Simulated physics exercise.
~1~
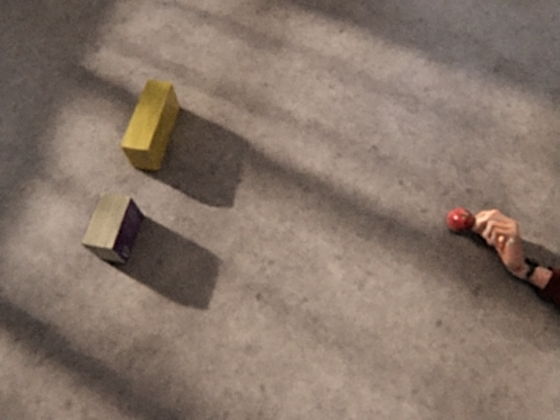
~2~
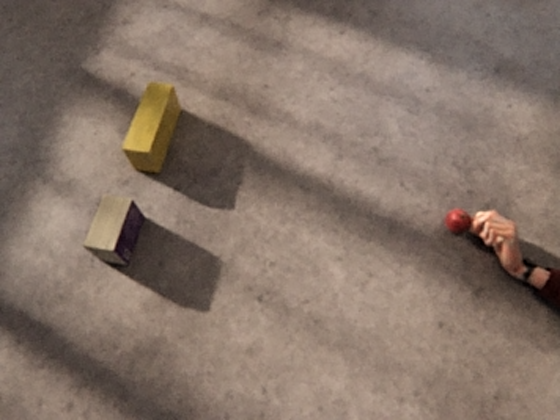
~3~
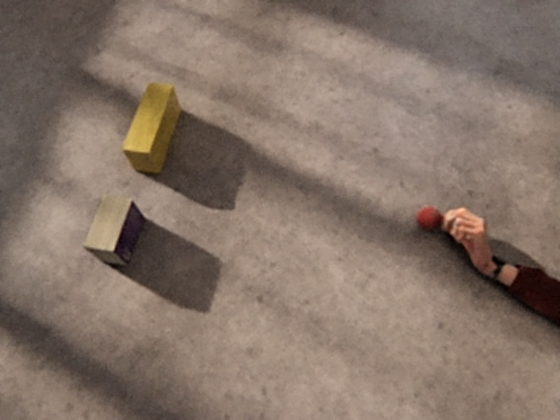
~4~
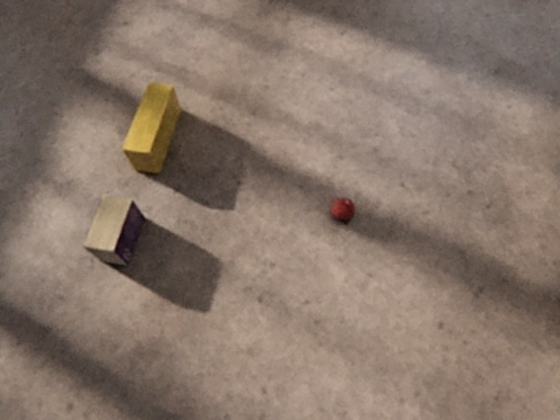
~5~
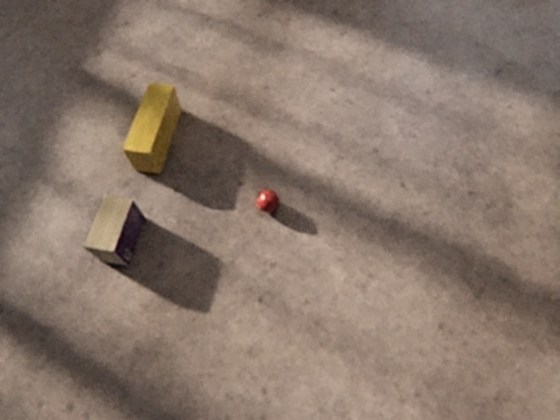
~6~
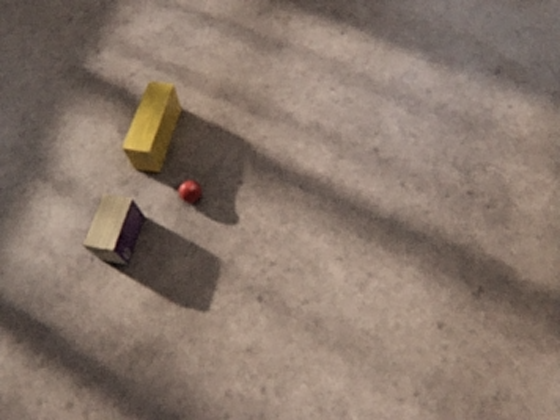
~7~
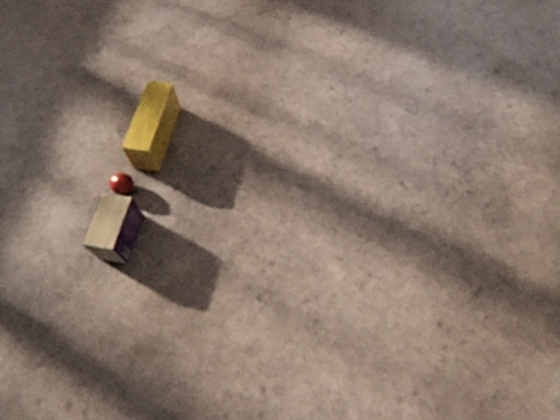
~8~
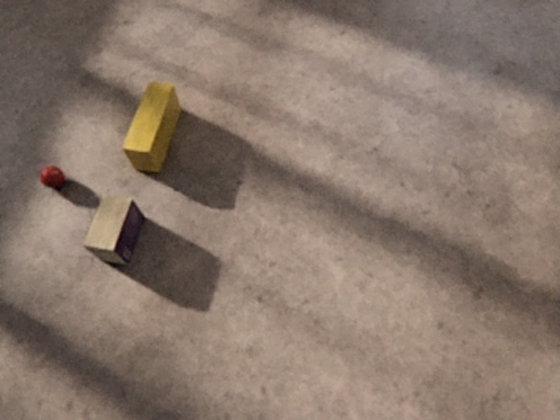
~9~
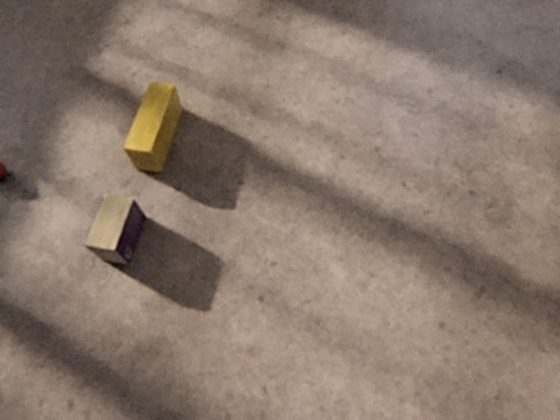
A hand rolls a red tomato left between two blocks toward the left edge.
